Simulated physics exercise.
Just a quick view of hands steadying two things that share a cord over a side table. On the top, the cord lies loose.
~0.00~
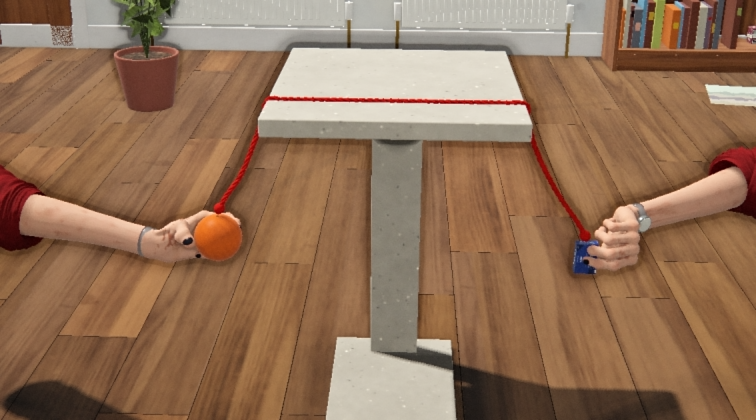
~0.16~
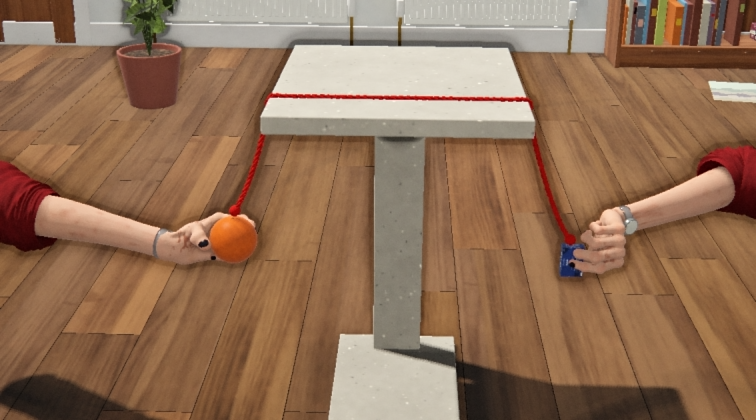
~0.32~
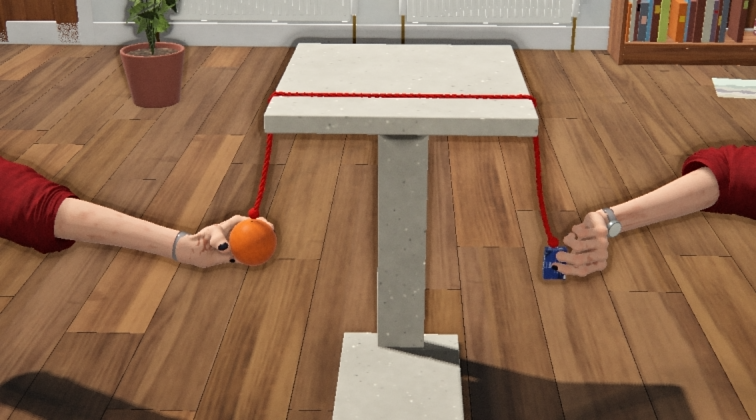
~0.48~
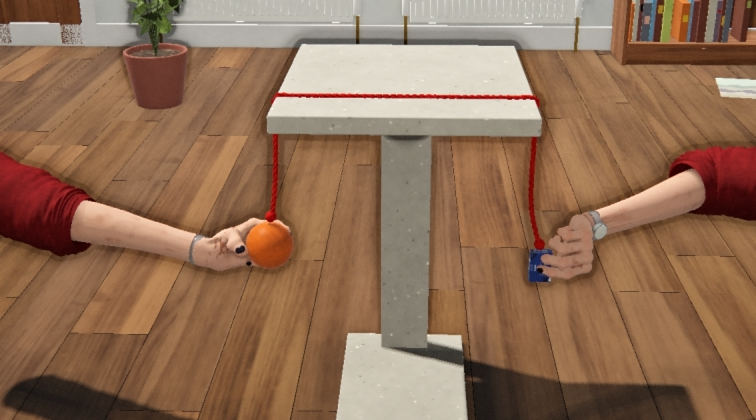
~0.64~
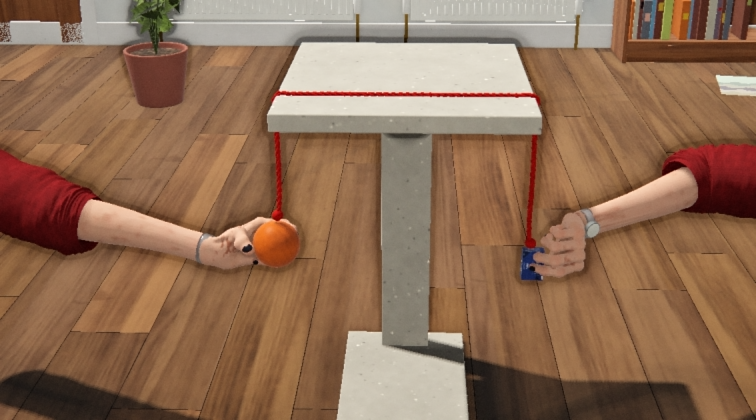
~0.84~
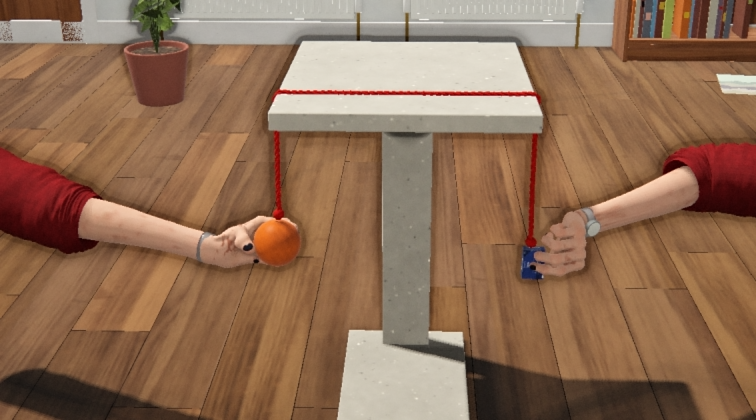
Two hands move an orange and a blue matchbox, joined by red cord, inward beneath a tabletop.
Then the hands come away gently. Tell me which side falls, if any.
The left side falls.
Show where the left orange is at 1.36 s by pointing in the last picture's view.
By that point it has got to (291, 395).
Around 1.36 s, left orange down on the floor near (291, 395); right matchbox pulled up onto the top.
Around 1.68 s, left orange down on the floor; right matchbox lower.
Finally, left orange down on the floor; right matchbox down on the floor. The cord drops leftwards.
